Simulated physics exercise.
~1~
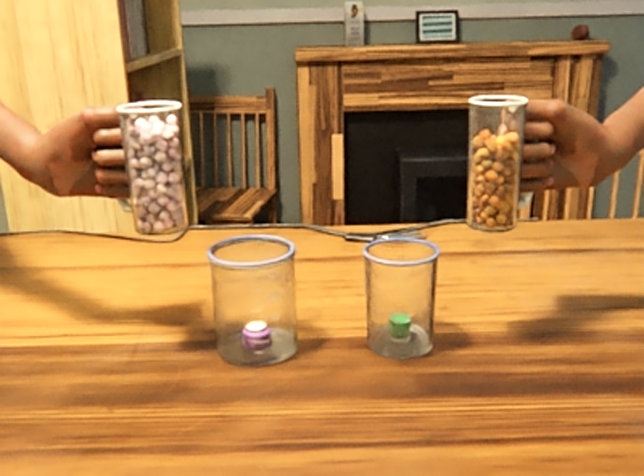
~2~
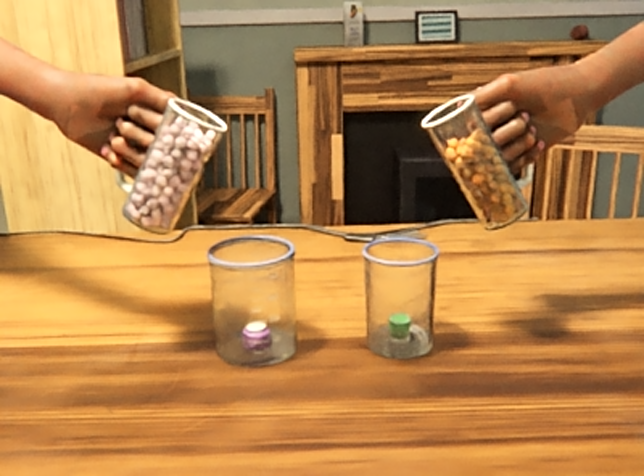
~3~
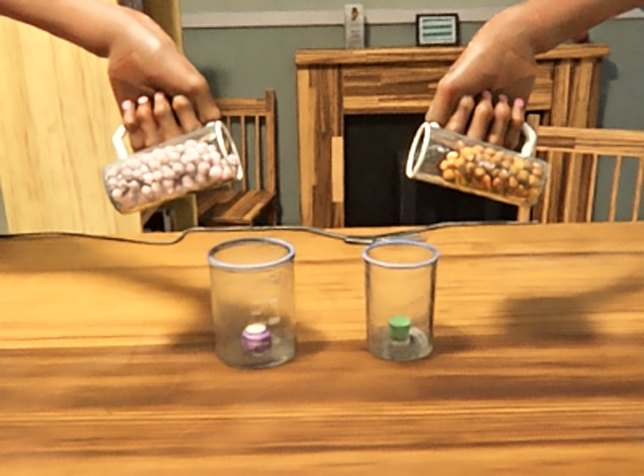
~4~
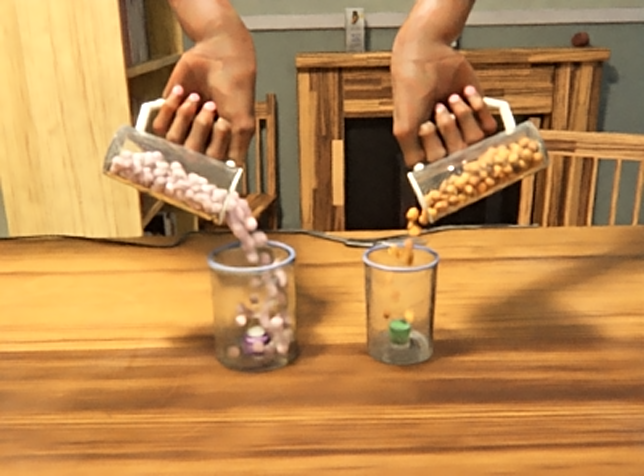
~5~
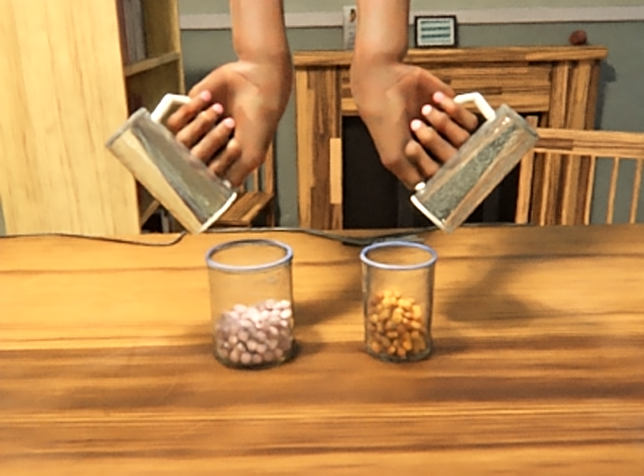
At first, two hands hold up clear cups on either side of a wooden table, the left one filled with pale pinkish pieces and the right one with orange pieces. Below them stand two glass containers, with a small purple and white object in the left and a small green one in the right. The hands tilt the cups inward until they lie on their sides, still full. Then they tip further, and the pieces tumble into the containers, the pale stream looking thicker. Finally, both cups hang emptied, and the heaped pieces hide both small objects.
